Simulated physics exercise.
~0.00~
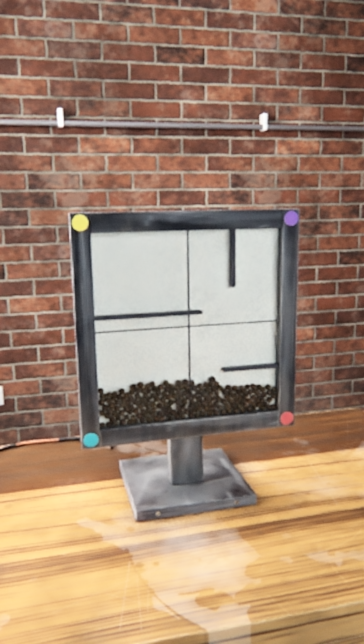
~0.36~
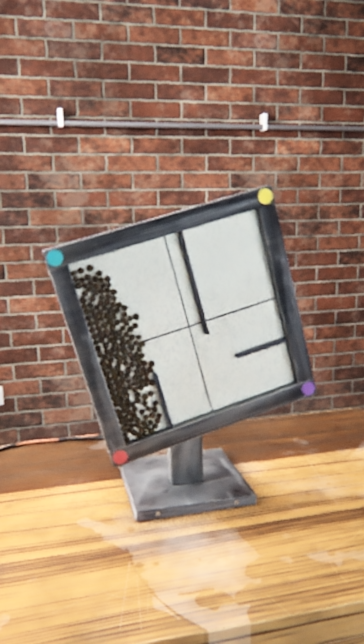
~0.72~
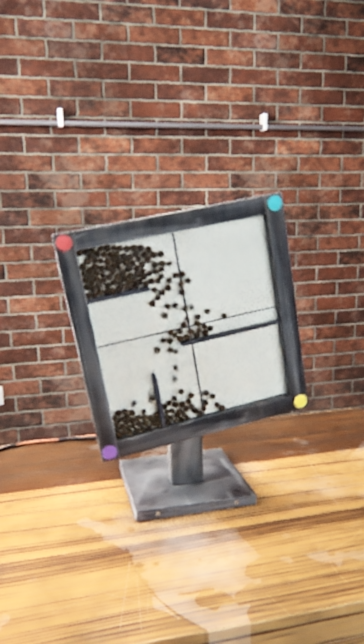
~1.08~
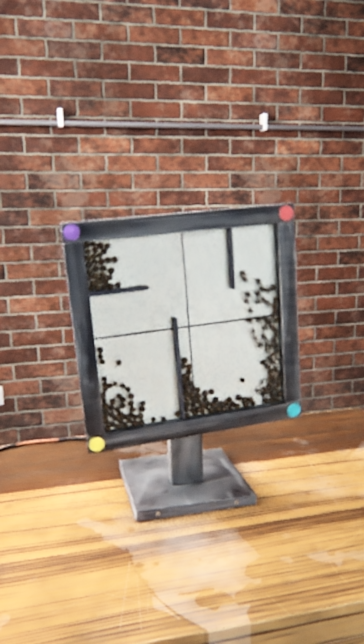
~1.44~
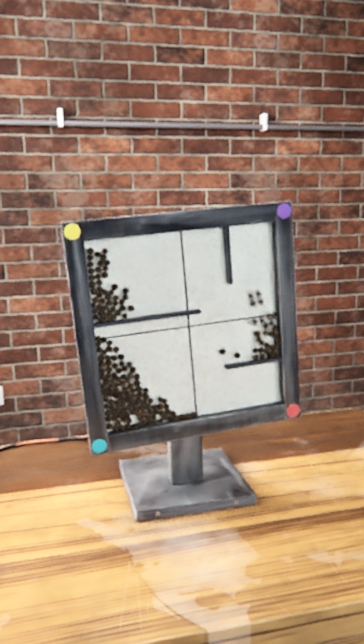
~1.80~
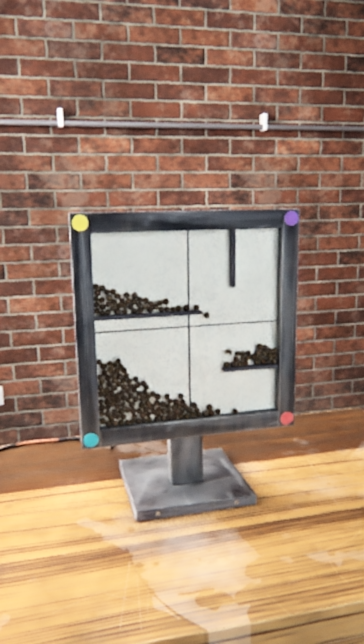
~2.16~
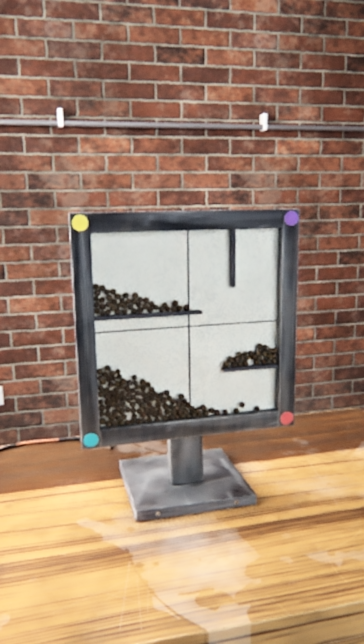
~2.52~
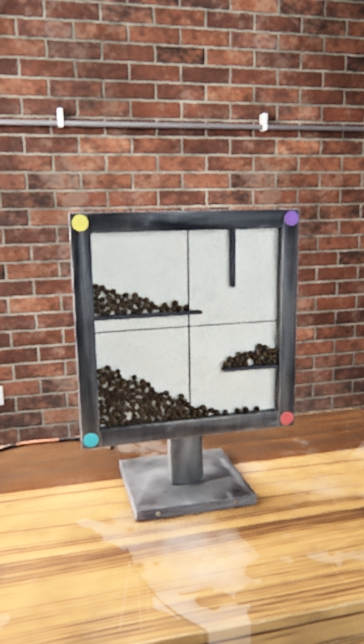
To begin with, a square case on a stand holds small brown beads spread along its bottom edge, with thin bars inside and a coloured sticker at each corner. The case turns clockwise, and the beads heap up along the left side. As it goes on past upside down, many are carried to the upper left and spill down across the bars. They scatter again as the turn continues, gathering on both sides. The case comes upright and stops with yellow back at top left. The beads settle, most by turquoise, some on yellow's ledge, fewer by red, and none by purple.
